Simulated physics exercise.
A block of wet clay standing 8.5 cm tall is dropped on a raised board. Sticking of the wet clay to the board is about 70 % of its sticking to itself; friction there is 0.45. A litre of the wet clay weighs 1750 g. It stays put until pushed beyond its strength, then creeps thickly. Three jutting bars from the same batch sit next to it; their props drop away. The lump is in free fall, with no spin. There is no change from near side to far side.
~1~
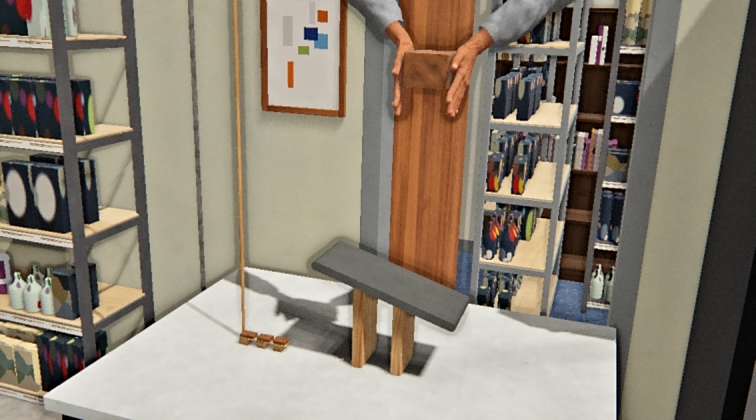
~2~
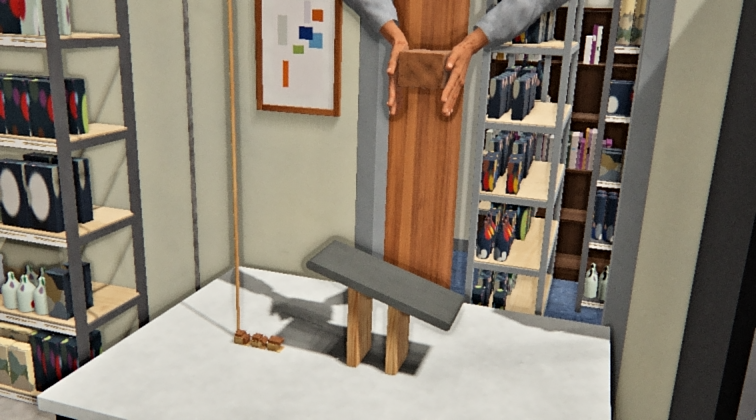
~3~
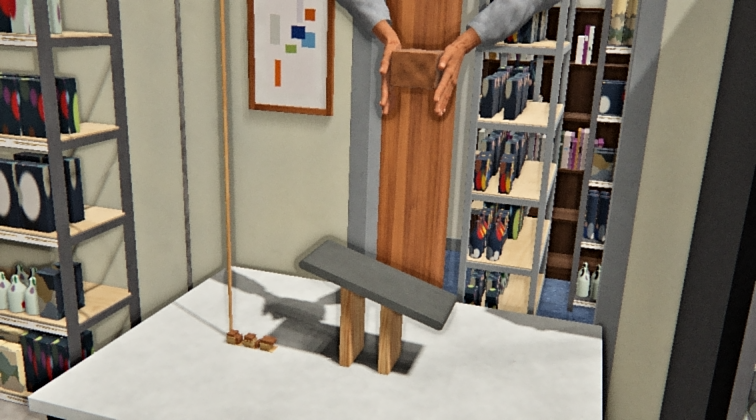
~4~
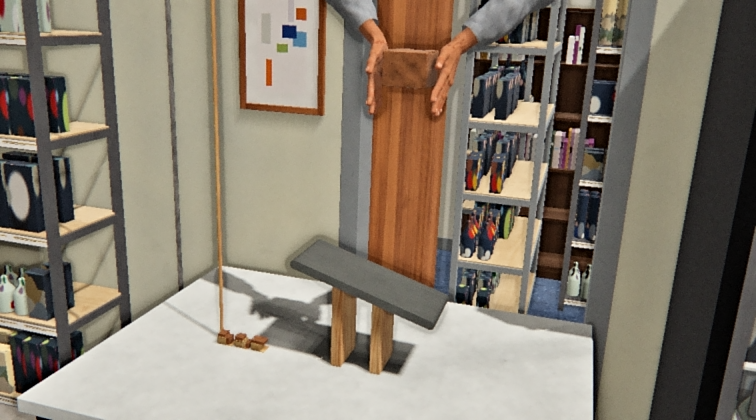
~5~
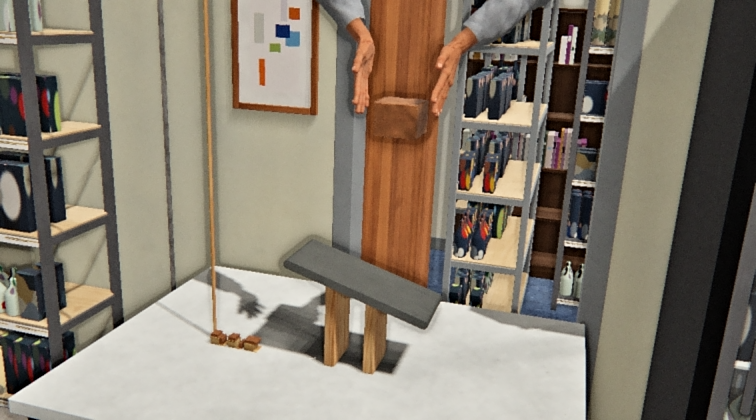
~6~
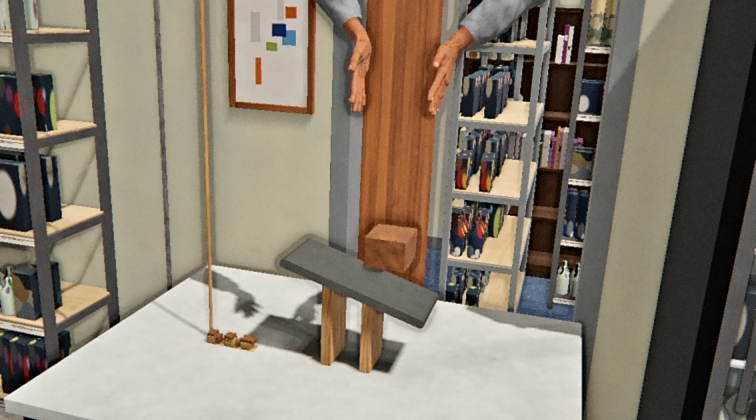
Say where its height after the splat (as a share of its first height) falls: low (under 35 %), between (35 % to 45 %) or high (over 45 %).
Its height after the splat (as a share of its first height) is high, over 45 %.
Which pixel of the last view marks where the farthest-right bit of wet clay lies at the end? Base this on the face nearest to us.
It lies at around (424, 315) in the last picture.
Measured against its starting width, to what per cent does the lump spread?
Roughly 200 per cent.
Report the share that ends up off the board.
Around 35 per cent is off the board.
Last picture + 0.11 s, it stands 49 % of its first height and none has gone off the board.
Last picture + 0.25 s, it stands 49 % of its first height and 15 % has gone off the board.
Last picture + 0.38 s, it stands 49 % of its first height and 33 % has gone off the board.
Last picture + 0.51 s, it stands 49 % of its first height and 33 % has gone off the board.
Last picture + 0.61 s, it stands 49 % of its first height and 33 % has gone off the board.
